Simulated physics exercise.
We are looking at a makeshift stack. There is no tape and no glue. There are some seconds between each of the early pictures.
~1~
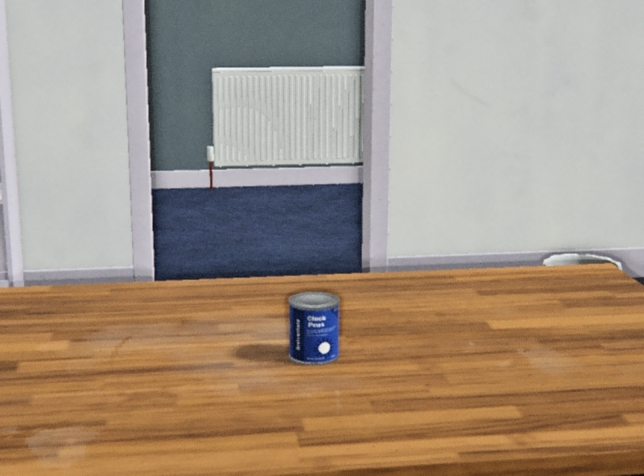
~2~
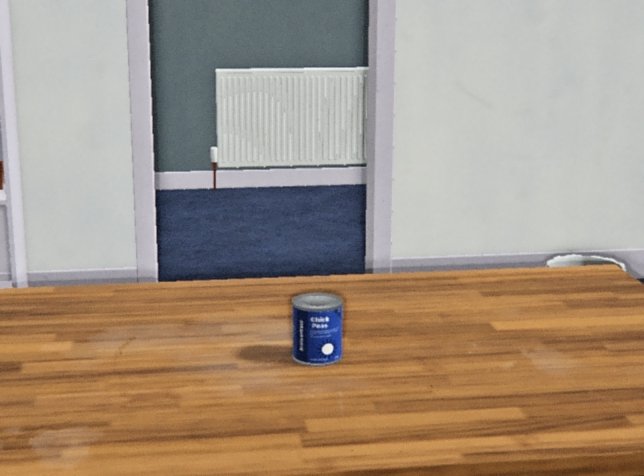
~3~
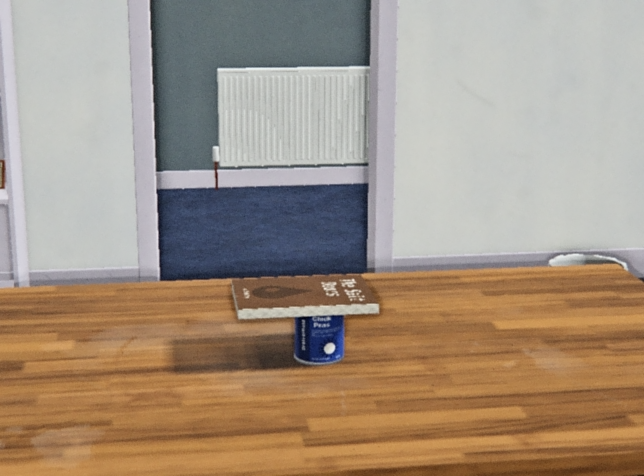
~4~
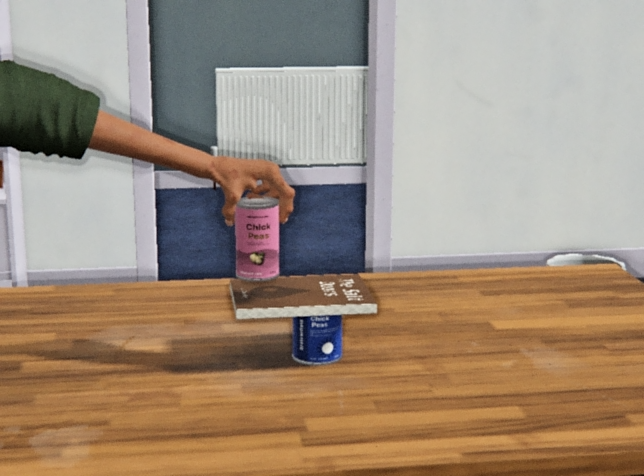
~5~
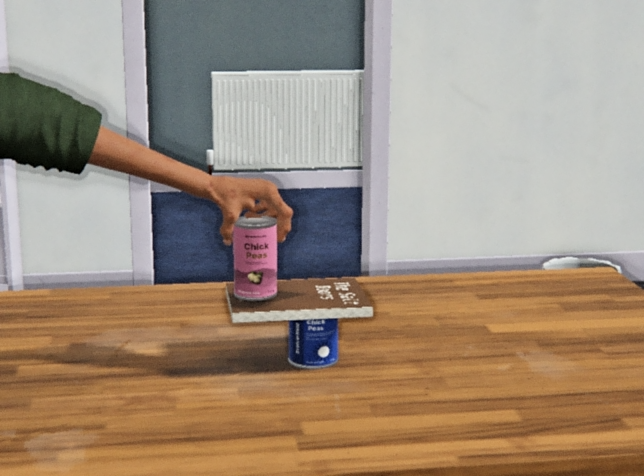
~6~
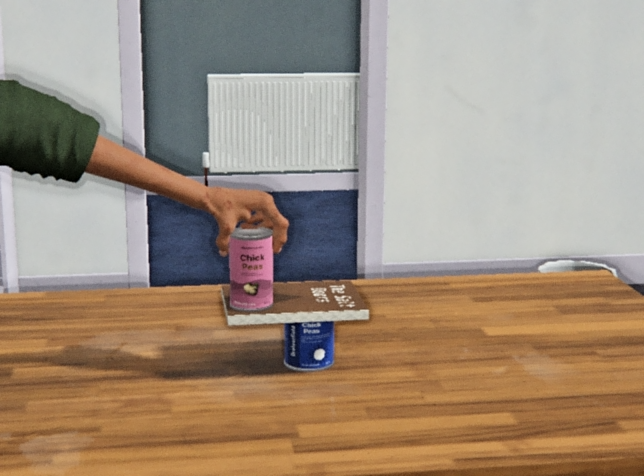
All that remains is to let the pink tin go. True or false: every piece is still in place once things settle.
False.
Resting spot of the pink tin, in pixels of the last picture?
Near (141, 376).
Then, 0.40 s on from there, pink tin now fallen; brown book turned 66° from how it was put.
Then, 0.50 s on from there, brown book turned 67° from how it was put.
Then, 0.90 s on from there, brown book now fallen.
In the end, fallen, pink tin and brown book; blue tin unmoved. At the end, from the last picture's camera, pink tin near (141, 376). The stack loses its balance.
